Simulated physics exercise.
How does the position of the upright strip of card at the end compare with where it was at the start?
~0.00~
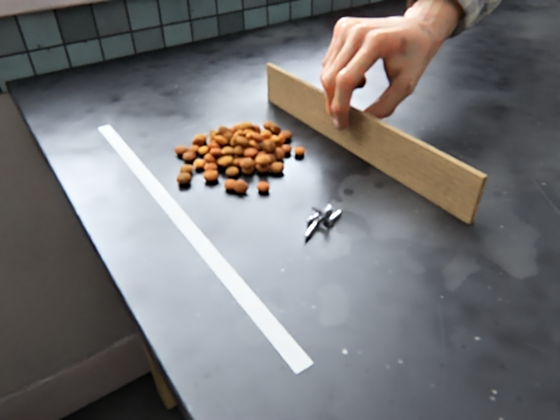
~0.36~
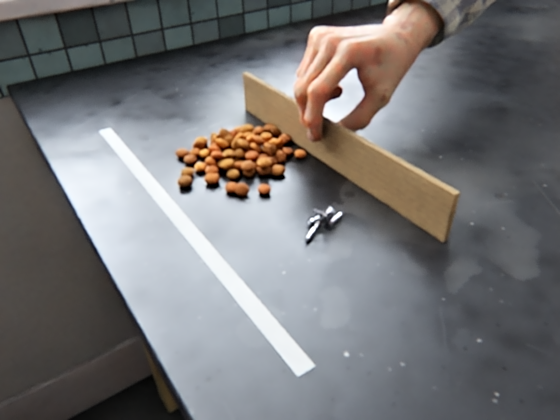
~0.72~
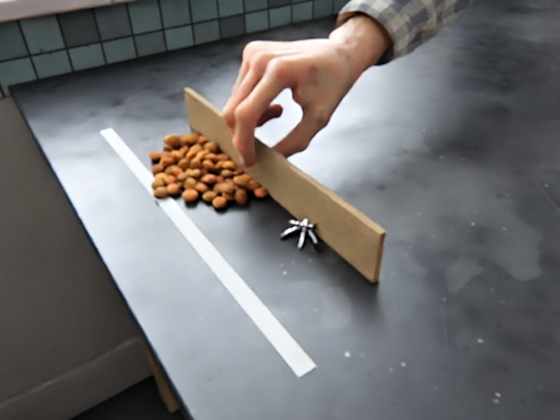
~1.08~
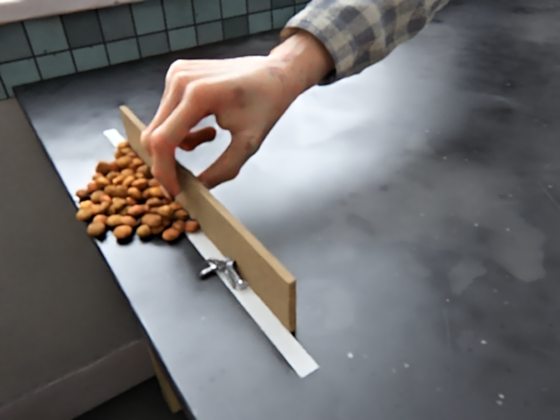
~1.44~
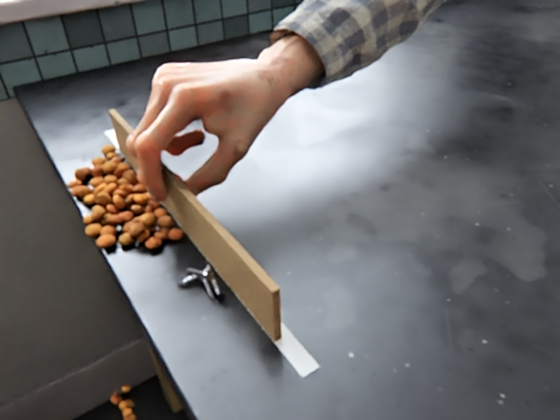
At the start it stood well to the right of the white tape, beyond both heaps. By the end it had moved left and stood along the tape.
A hand slid an upright strip of card leftward across a dark tabletop, pushing a heap of brown nuggets and a few small silvery pieces until it stopped at the white tape, with some nuggets falling to the floor and the silvery pieces still on the table.
